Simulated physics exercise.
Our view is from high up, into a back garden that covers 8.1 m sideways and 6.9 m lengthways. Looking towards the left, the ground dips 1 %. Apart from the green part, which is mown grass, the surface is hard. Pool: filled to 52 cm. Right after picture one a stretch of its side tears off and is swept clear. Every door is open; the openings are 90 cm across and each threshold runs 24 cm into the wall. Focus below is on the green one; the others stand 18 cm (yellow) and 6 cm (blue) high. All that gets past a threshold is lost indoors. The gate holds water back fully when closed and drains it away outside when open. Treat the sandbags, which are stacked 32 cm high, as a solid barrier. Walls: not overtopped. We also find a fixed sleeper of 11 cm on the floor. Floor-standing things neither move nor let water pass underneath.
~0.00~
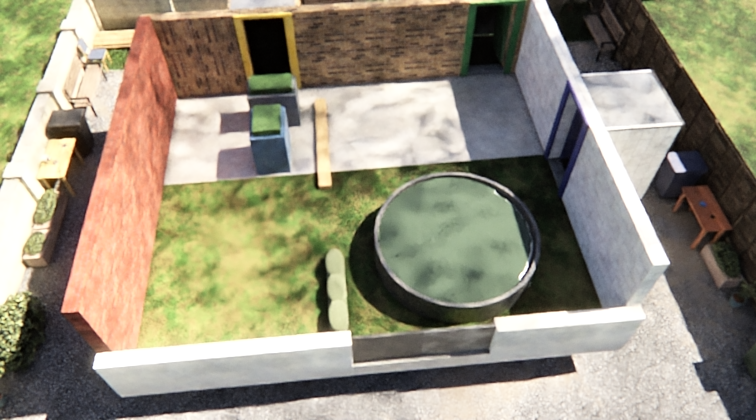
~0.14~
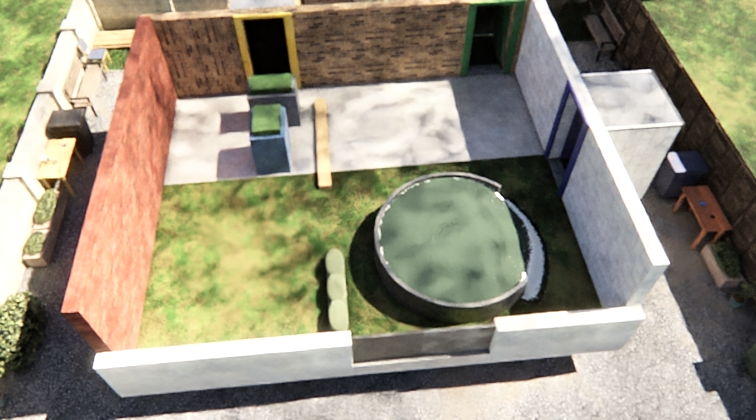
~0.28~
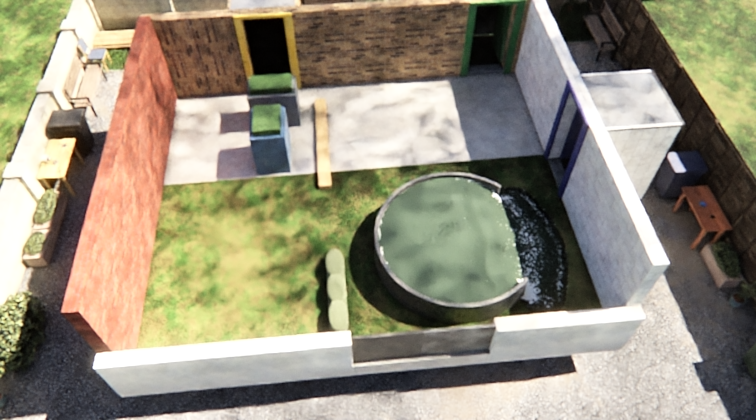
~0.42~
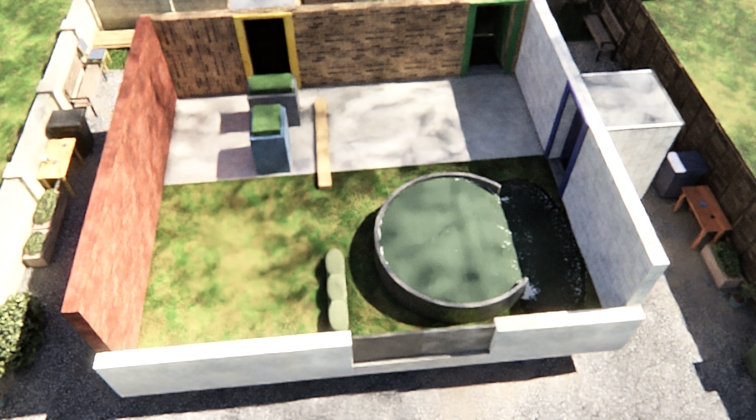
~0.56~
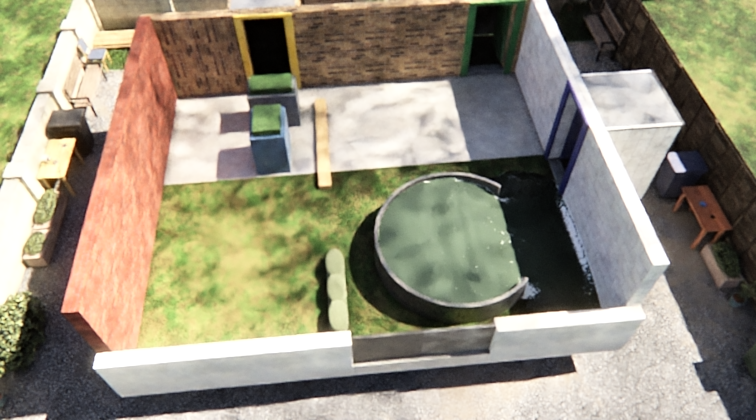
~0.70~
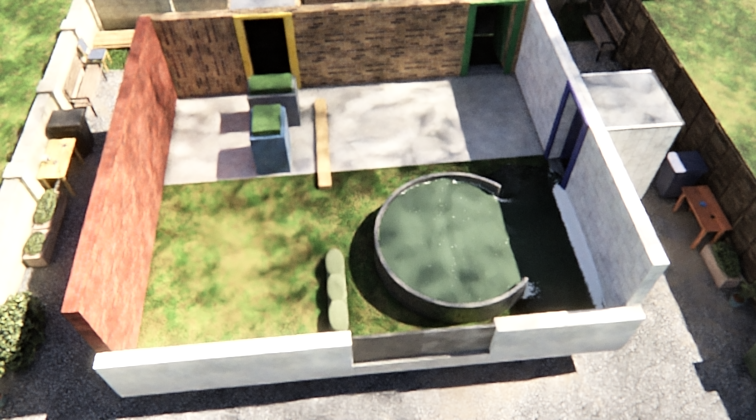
A large round pool of dark green water stands on mown grass in a walled back garden, seen from high up by a camera that stays still. A reddish wall rises on the left, a pale one on the right, with yellow-framed and green-framed doorways behind grey paving and planters. The pool's right side tears open, and water pours out, foaming, then spreads darkly over the grass to the right-hand wall.
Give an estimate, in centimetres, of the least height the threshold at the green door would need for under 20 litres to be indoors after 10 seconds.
Some 13 cm above the ground.
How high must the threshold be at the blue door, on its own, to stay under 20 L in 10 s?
Blue - roughly 17 cm.
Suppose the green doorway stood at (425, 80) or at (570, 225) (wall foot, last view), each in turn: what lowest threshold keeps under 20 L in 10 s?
Roughly 7.5 and 31 cm.
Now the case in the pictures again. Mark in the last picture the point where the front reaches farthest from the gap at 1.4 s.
Pixel close to (531, 137).
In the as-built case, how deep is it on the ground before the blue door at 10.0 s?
You'd measure close to 8.5 cm there.
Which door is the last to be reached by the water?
The answer is the yellow one.
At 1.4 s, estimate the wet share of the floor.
Roughly 10 percent.
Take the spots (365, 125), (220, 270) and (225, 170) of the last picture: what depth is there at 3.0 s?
Depth: About 0, 0, 0 cm.
After 1.4 s water covers 10 % of the floor, deepest (42 cm) near (570, 244); it has not reached the green door.
After 3.0 s water covers 25 % of the floor, deepest (36 cm) near (498, 339); 14 cm at the green door, 0 litres in over its 10 cm threshold.
After 10.0 s water covers 85 % of the floor, deepest (14 cm) near (516, 328); 7 cm at the green door, 53 litres in over its 10 cm threshold.
At the green door as built, the water arrived by 2.8 s and peaked near 19 cm at 3.6 s.
Run again over the same 10 s with other heights there, 29 litres in over 12 cm, 13 litres over 14 cm. The limit of 20 litres is kept from about 13 cm up.
